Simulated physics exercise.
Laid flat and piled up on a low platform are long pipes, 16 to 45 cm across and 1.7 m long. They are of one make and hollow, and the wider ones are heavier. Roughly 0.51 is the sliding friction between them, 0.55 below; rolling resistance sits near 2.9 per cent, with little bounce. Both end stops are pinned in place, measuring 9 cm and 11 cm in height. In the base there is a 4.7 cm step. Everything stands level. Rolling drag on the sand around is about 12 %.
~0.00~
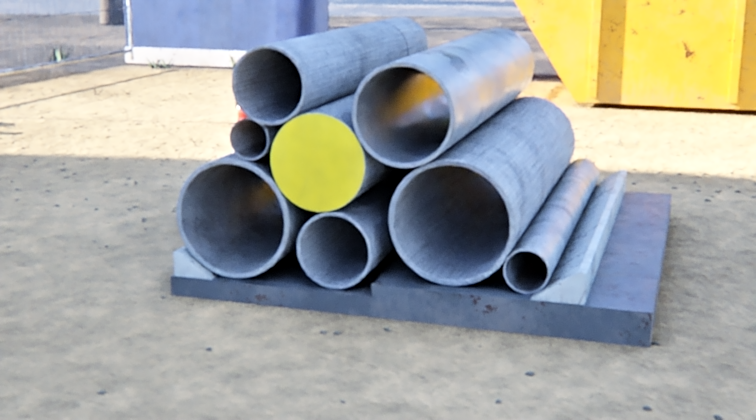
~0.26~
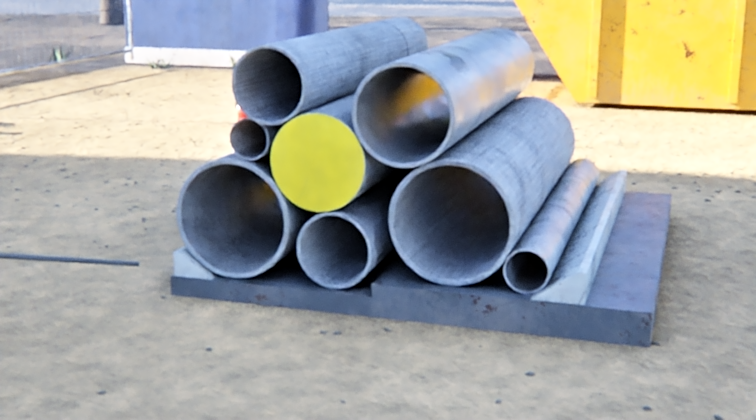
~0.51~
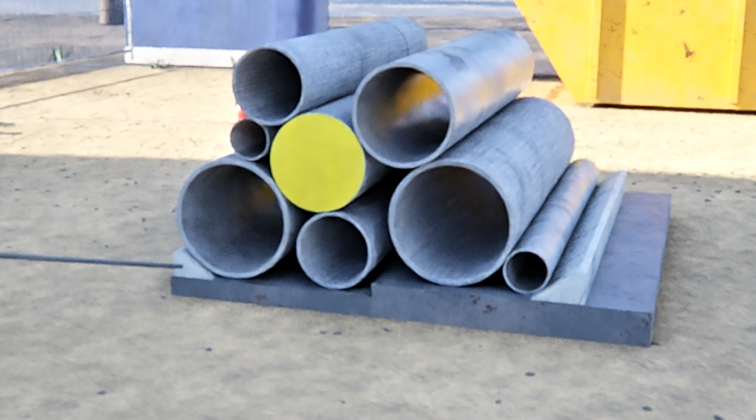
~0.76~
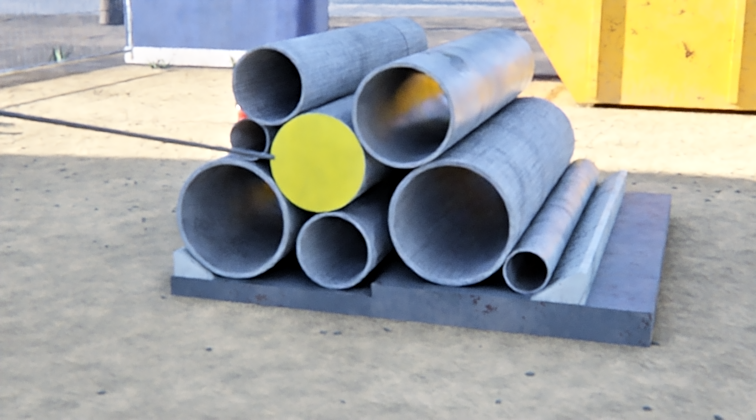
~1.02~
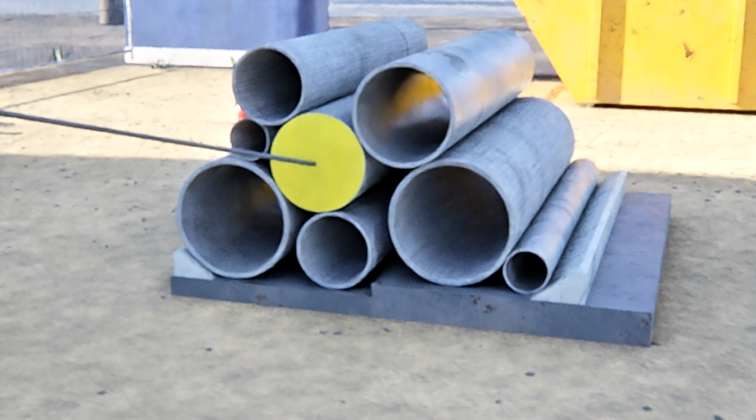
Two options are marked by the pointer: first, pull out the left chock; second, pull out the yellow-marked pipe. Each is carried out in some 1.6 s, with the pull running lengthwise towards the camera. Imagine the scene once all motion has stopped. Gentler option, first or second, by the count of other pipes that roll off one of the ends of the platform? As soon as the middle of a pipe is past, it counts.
Second.
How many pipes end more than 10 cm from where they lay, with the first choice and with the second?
The first choice gives 6 and the second gives 3.
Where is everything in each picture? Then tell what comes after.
In the first picture, 8 pipes, 4 on the base, highest (268, 86); yellow (317, 163); left chock (9 cm) (177, 252); right chock (11 cm) (581, 273).
Nothing has moved, the pointer shows the first choice, the left chock at (177, 252), in the second picture.
Nothing has moved, the pointer shows the first choice, the left chock at (177, 252), in the third picture.
Nothing has moved, the pointer shows the second choice, yellow at (317, 163), in the fourth picture.
Nothing has moved, the pointer shows the second choice, yellow at (317, 163), in the fifth picture.
First choice, 2.75 s in, 5 now displaced over 10 cm; not one off the ends of the platform; the one last seen at (249, 139) 25 cm left.
First choice, at rest by 6.0 s, 6 moved over 10 cm; 3 off the left end of the platform; the one last seen at (249, 139) rolled far off to the left; top of the pile 57 cm high, from 94 cm.
Second choice, 2.20 s in, 3 now displaced over 10 cm; not one off the ends of the platform; the one last seen at (249, 139) 16 cm left.
Second choice, at rest by 3.9 s, 3 moved over 10 cm; 1 off the left end of the platform; the one last seen at (249, 139) 97 cm left and 52 cm down; top of the pile 79 cm high, from 94 cm.
